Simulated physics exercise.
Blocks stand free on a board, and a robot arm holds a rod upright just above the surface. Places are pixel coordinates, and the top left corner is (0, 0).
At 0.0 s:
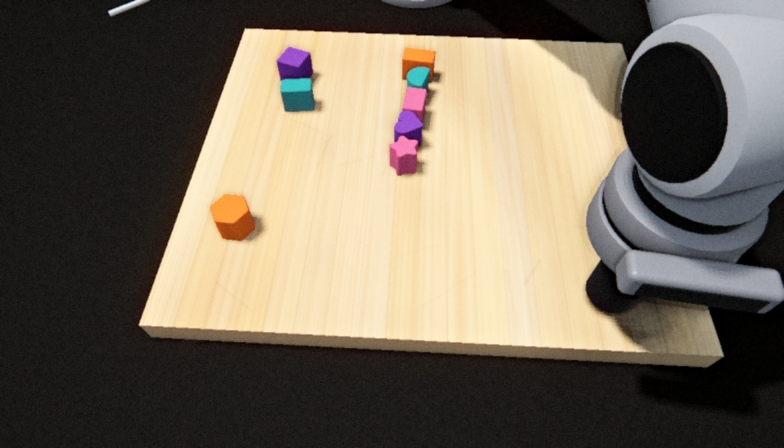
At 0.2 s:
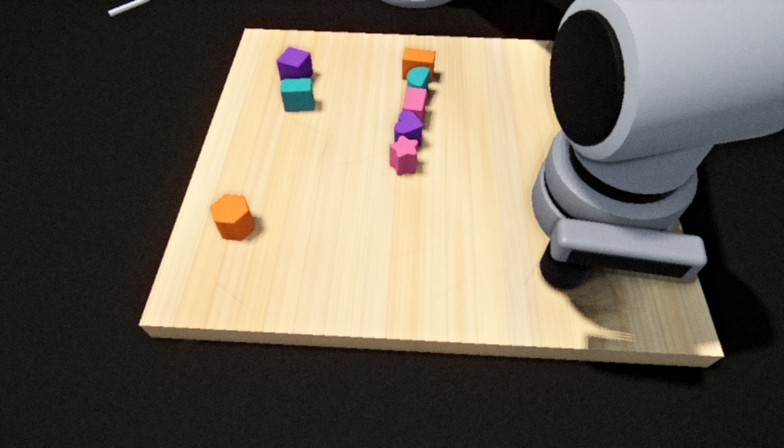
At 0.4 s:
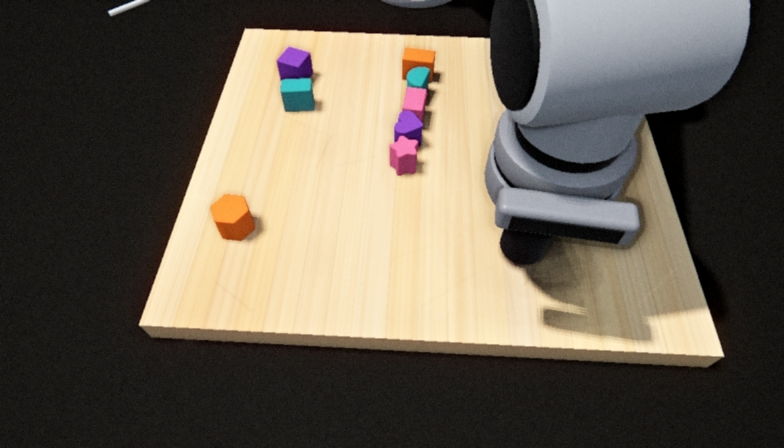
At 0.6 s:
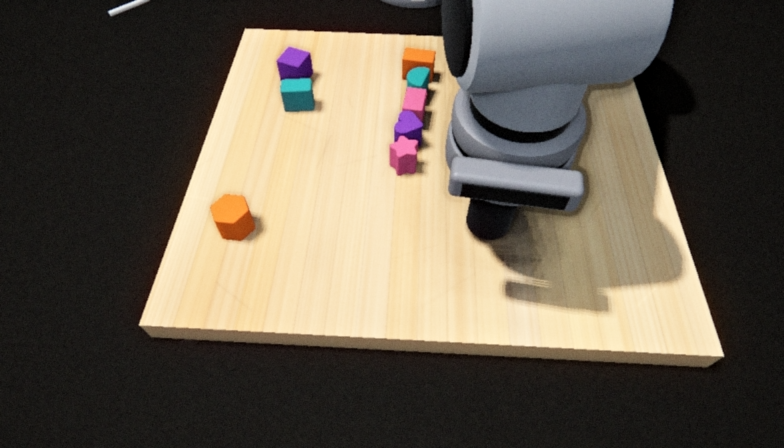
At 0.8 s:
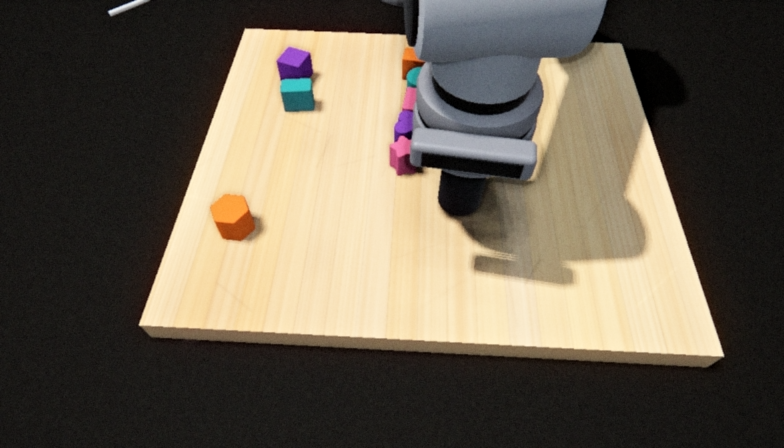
A bulky grey and black robot arm holding a short dark rod upright hangs over the right side of a pale wooden board, seen from above at an angle against a black surround. Purple and teal blocks sit at upper left, an orange hexagonal block at lower left, and orange, teal, pink and purple blocks line up near the centre, ending in a pink star. The arm glides left and slightly up the board, partly covering the line, while the blocks and the view stay still.
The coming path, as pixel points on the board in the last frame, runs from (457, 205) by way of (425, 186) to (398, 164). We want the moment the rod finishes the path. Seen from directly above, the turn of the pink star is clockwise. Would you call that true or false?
The statement is incorrect.
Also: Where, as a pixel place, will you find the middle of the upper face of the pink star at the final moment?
It will likely be found at (374, 129).
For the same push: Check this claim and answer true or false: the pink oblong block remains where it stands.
It is true.
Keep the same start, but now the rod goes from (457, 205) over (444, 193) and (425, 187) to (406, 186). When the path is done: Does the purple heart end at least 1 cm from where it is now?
I expect not.
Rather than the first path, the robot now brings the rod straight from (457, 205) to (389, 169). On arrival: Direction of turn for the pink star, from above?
Turns clockwise.
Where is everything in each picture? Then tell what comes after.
In the first frame, tip of the rod at (609, 292), middles of tops, pink star at (405, 146), purple heart at (408, 122), pink oblong block at (415, 98).
In the second frame, rod at (563, 269), nothing pushed.
In the third frame, rod at (522, 246), nothing pushed.
In the fourth frame, rod at (488, 222), nothing pushed.
In the fifth frame, rod at (459, 200), pink star at (405, 146), purple heart at (408, 122), pink oblong block at (415, 98).
On the path given first. Halfway along, rod at (425, 180); nothing pushed yet.
At the end, rod at (398, 158); pink star at (374, 129), turned 35° anticlockwise; purple heart at (400, 117), turned 50° clockwise; pink oblong block unmoved.
